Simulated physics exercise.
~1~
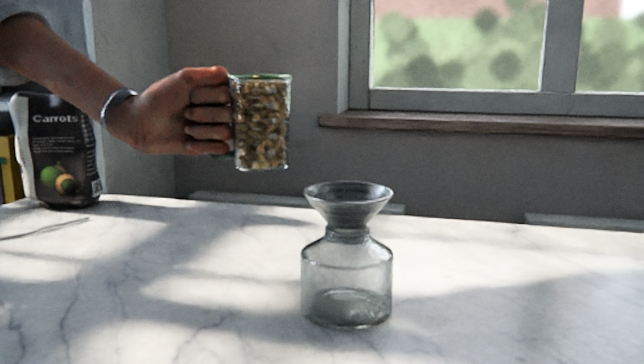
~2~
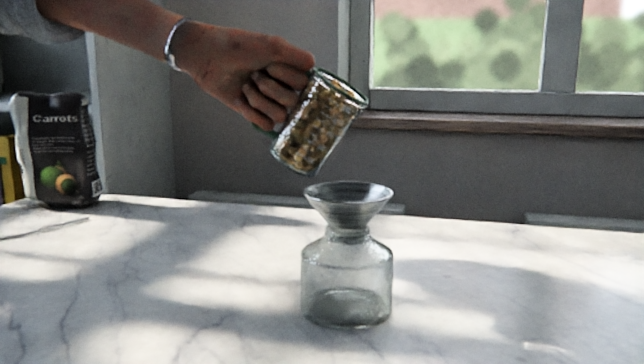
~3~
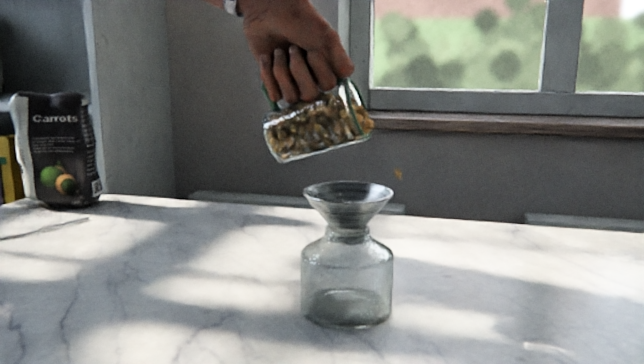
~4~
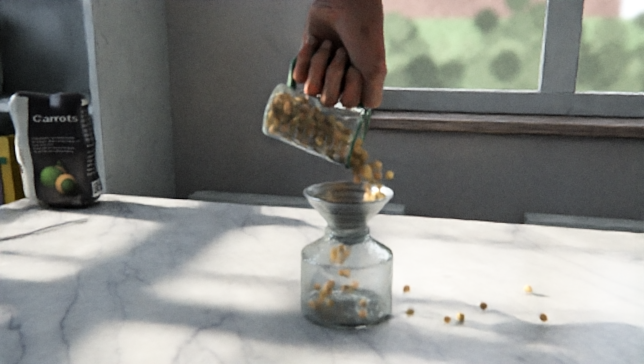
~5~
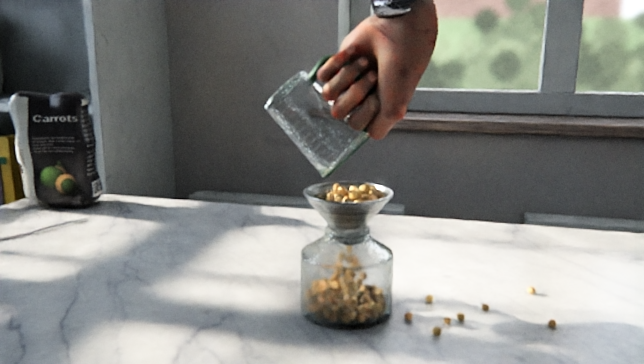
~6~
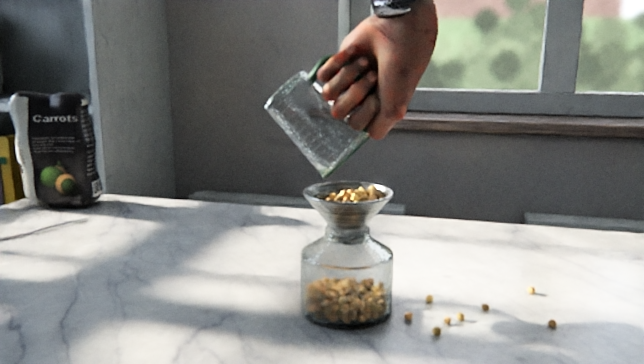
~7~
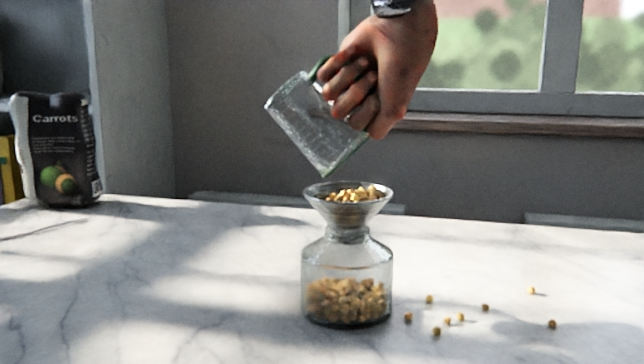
A hand tipping dried chickpeas from a glass cup through a funnel into a jar, most landing inside, some staying in the funnel.
